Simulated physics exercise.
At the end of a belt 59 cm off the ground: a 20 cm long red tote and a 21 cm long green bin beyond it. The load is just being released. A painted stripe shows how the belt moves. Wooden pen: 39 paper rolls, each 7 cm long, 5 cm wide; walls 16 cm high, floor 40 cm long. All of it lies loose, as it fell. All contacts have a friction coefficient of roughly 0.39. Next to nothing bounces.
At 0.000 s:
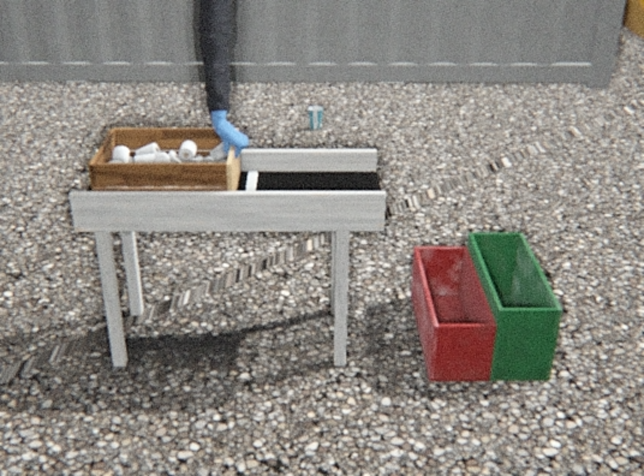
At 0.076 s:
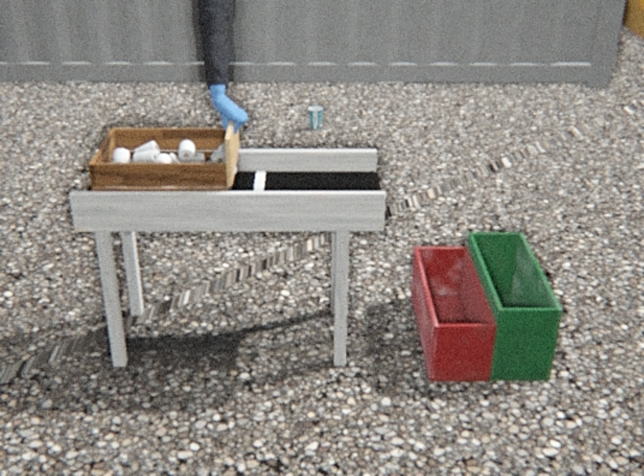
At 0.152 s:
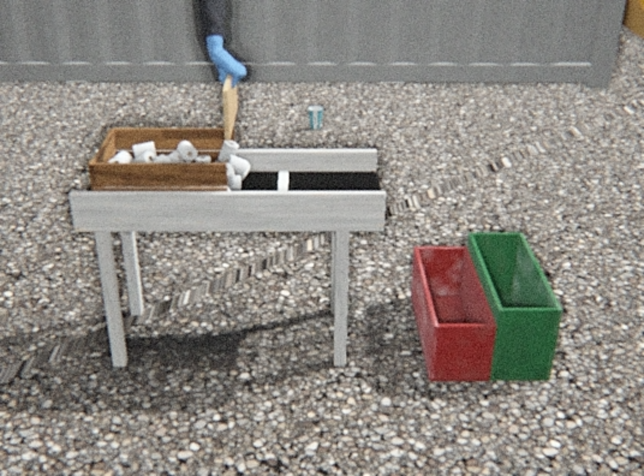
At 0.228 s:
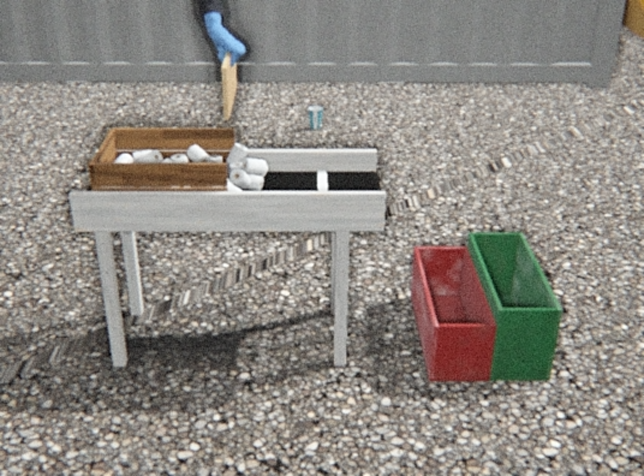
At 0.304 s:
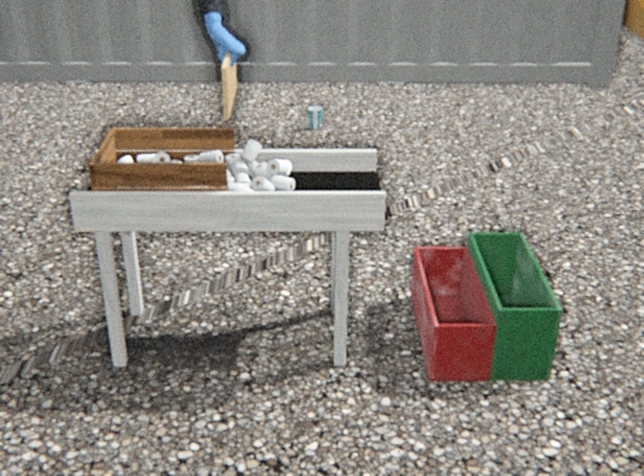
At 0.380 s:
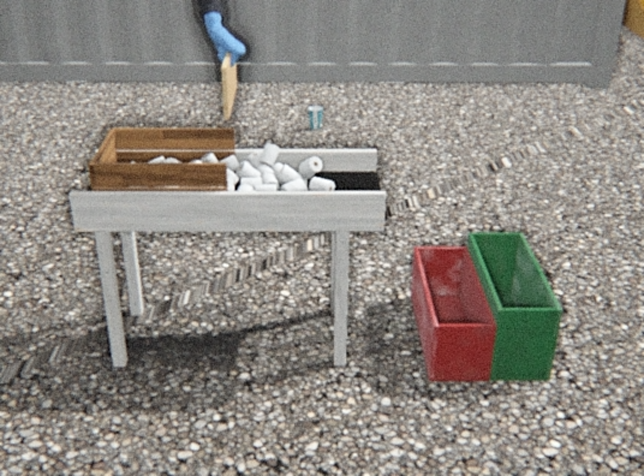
In this clip, a blue-gloved hand lifts a wooden panel from the right end of a wooden pen, and small white rolls spill onto a dark belt moving right, while a red bin and a green bin stand still nearby.
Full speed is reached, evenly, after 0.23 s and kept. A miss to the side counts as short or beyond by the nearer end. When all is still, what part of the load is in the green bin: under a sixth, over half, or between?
In the end upwards of half of them are in the green bin.
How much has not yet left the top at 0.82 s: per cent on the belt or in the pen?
Some 25 per cent.
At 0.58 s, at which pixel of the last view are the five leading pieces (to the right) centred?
Near (407, 186).
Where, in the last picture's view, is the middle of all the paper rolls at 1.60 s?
At about (506, 326).
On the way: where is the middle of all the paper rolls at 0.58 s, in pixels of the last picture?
At about (306, 182).
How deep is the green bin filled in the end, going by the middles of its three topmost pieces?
Some 11 cm.
After 0.58 s, 8 still in the wooden pen, 26 on the belt and 5 in the air.
After 0.82 s, 4 in the green bin, 10 on the belt and 25 in the air.
After 1.16 s, 35 in the green bin, 2 on the belt and 2 in the air.
When it is over (at 1.60 s), 2 in the red tote, 36 in the green bin and 1 on the ground beyond the green bin. Asked share, 36 of 39, 92 per cent.
